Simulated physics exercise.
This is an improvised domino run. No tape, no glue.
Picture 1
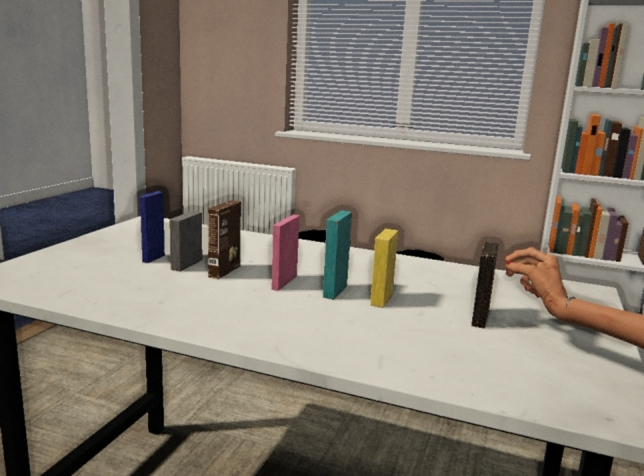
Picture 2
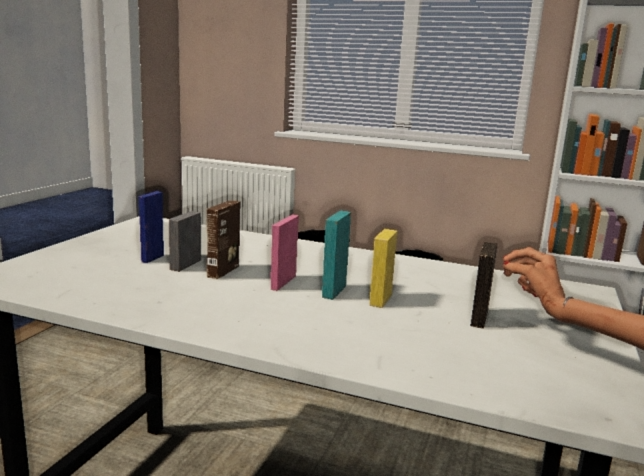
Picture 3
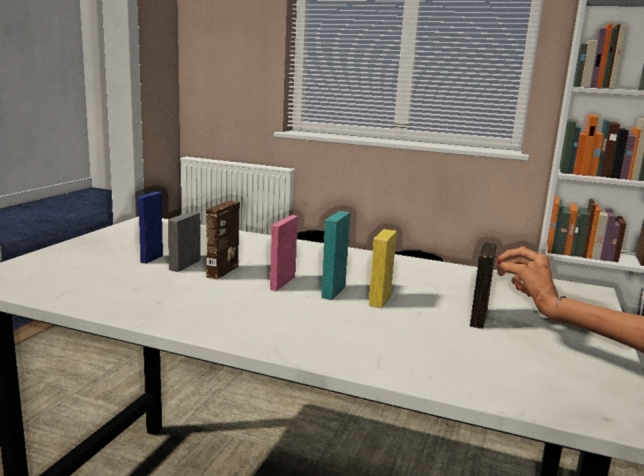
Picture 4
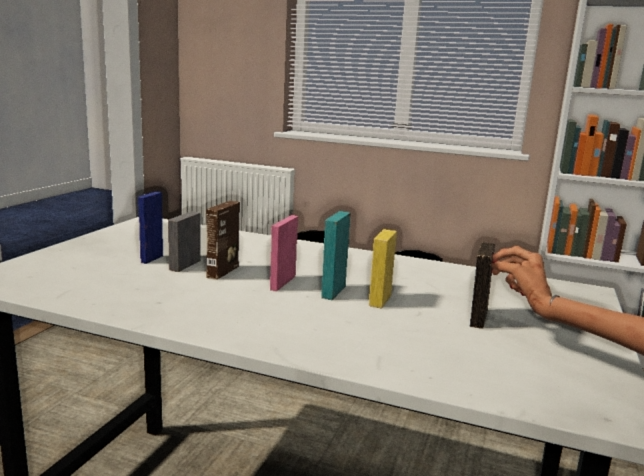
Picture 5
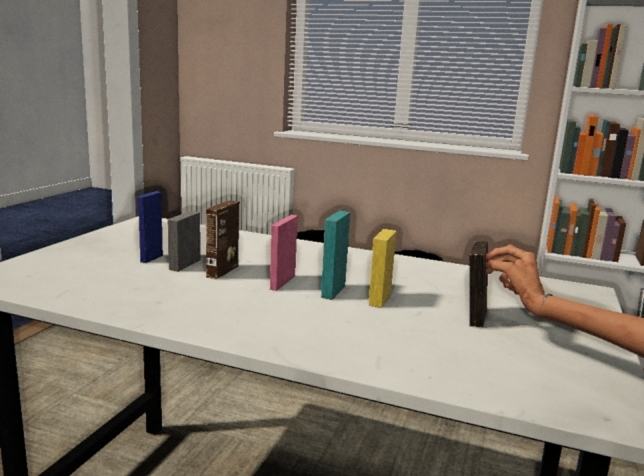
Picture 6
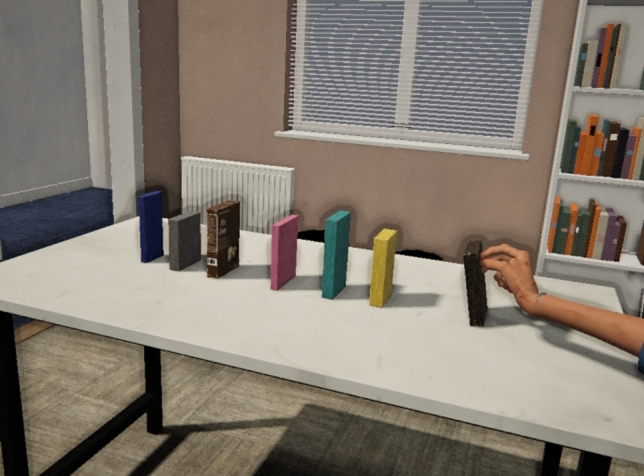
At the start, seven upright blocks and books stand spaced across a white table, with a hand beside the black one at the right. The hand moves slightly left and touches the black block near its top, and the block leans a little to the left while the others stay still.
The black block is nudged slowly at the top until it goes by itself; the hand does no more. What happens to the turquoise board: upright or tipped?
The turquoise board stays upright.
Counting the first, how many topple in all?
1 of them.
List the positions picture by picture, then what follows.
Turquoise board (337, 254); grey block (186, 241), in the first picture.
Brown packet (224, 239); pink board (285, 252), in the second picture.
Grey block (185, 241); yellow block (383, 268), in the third picture.
Black block 1° over; brown packet (223, 239); pink board (284, 253), in the fourth picture.
Black block 7° over; grey block (185, 241); yellow block (382, 268), in the fifth picture.
Black block 12° over; turquoise board (336, 254); brown packet (224, 239), in the sixth picture.
Then, 0.20 s past the last view, black block 35° over.
Then, 0.30 s past the last view, black block 75° over.
Then, 0.40 s past the last view, black block 88° over.
Finally, all 5 still in place. Final places as the last picture's camera would see them, turquoise board near (336, 254).
